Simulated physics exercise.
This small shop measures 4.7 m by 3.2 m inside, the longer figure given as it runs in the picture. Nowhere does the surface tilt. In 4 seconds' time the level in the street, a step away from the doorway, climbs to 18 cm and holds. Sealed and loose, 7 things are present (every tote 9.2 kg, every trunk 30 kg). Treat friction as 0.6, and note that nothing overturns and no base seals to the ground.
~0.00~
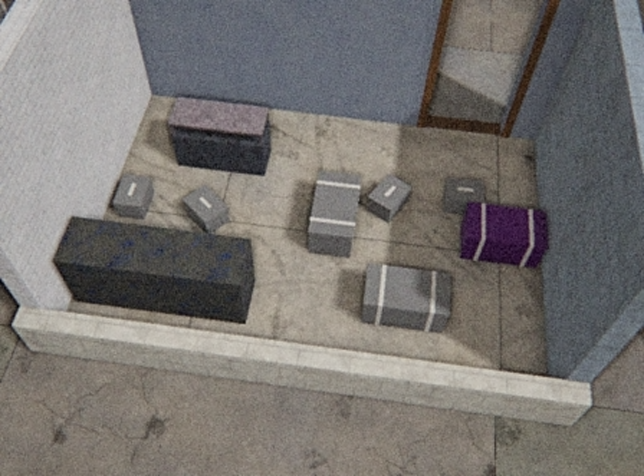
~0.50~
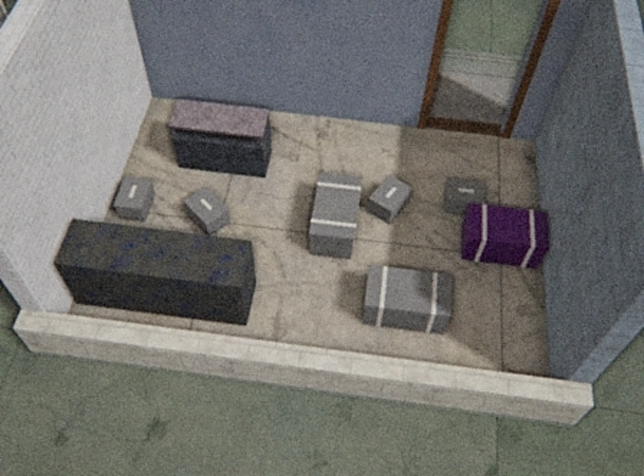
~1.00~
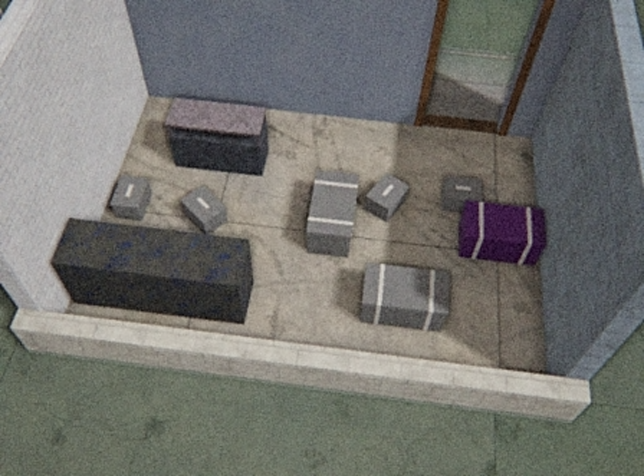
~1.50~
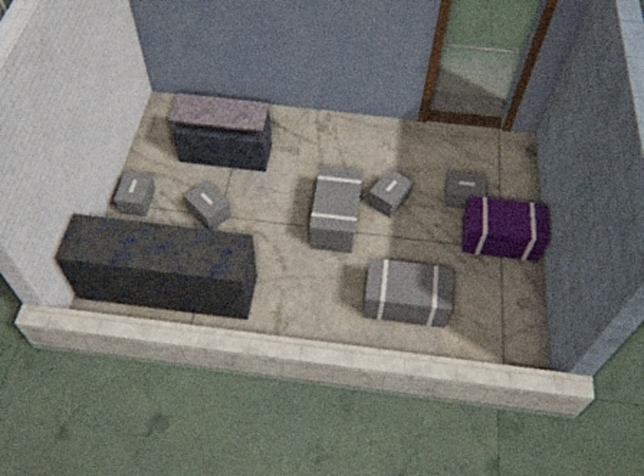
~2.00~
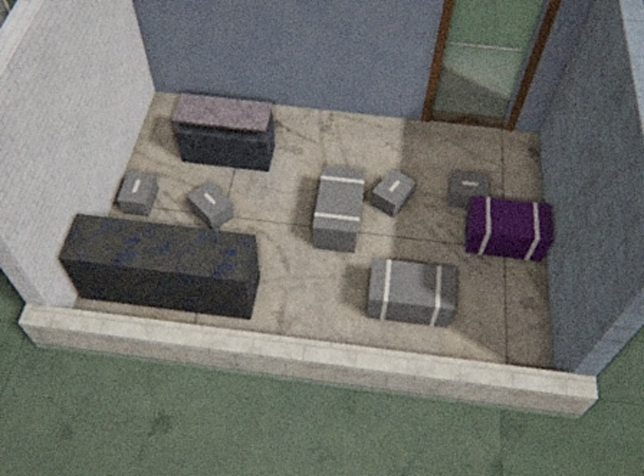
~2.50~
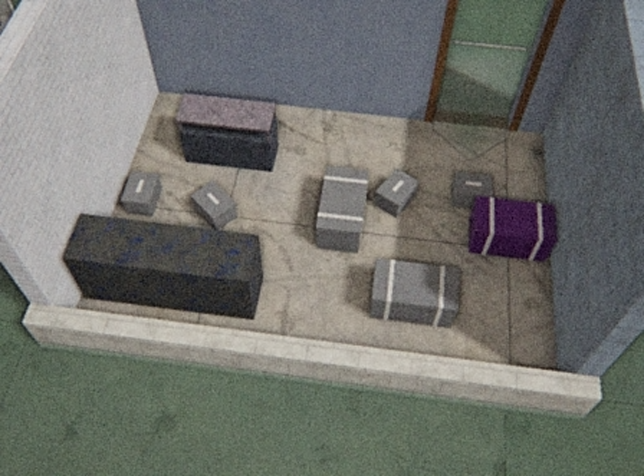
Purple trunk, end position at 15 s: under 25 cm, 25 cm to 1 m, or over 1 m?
I'd say it gets moved far off.
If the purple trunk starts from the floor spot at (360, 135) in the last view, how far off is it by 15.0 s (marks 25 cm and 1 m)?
So it hardly goes anywhere.
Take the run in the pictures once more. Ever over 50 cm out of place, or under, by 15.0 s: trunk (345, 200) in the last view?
The answer here is not bigger.
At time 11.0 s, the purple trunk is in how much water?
Close to 12 centimetres.
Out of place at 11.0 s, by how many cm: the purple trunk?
Around 150 cm from the start by that time.
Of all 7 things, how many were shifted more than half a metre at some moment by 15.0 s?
4.
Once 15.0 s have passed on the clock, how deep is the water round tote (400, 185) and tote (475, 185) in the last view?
I'd put it at 6 cm and 8 cm respectively.
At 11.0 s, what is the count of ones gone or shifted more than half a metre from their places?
Tally at that time: 4.
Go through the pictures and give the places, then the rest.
In the first picture, the purple trunk at (507, 224) rests on the ground; 0.0 m2 under water; 0 of 7 have shifted.
In the second picture, the purple trunk at (508, 225) rests on the ground; water covers 0.0 m2; 0 of 7 have shifted.
In the third picture, the purple trunk at (505, 222), on the bottom; 0.0 m2 under water; 0 of 7 have shifted.
In the fourth picture, the purple trunk at (509, 218) rests on the ground; water covers 0.0 m2; 0 of 7 have shifted.
In the fifth picture, the purple trunk at (512, 218) rests on the ground; water covers 0.0 m2; 0 of 7 have shifted.
In the sixth picture, the purple trunk at (516, 218) rests on the ground; water covers 0.2 m2; 0 of 7 have shifted.
After 3.5 s the purple trunk is near (516, 218), 0.0 m from its start, aground; 0 afloat.
After 6.8 s the purple trunk is near (512, 270), 0.6 m from its start, aground; 1 afloat.
After 11.0 s the purple trunk is near (435, 331), 1.6 m from its start, afloat; 2 afloat.
After 15.0 s the purple trunk is near (382, 309), 1.8 m from its start, afloat; 5 afloat.
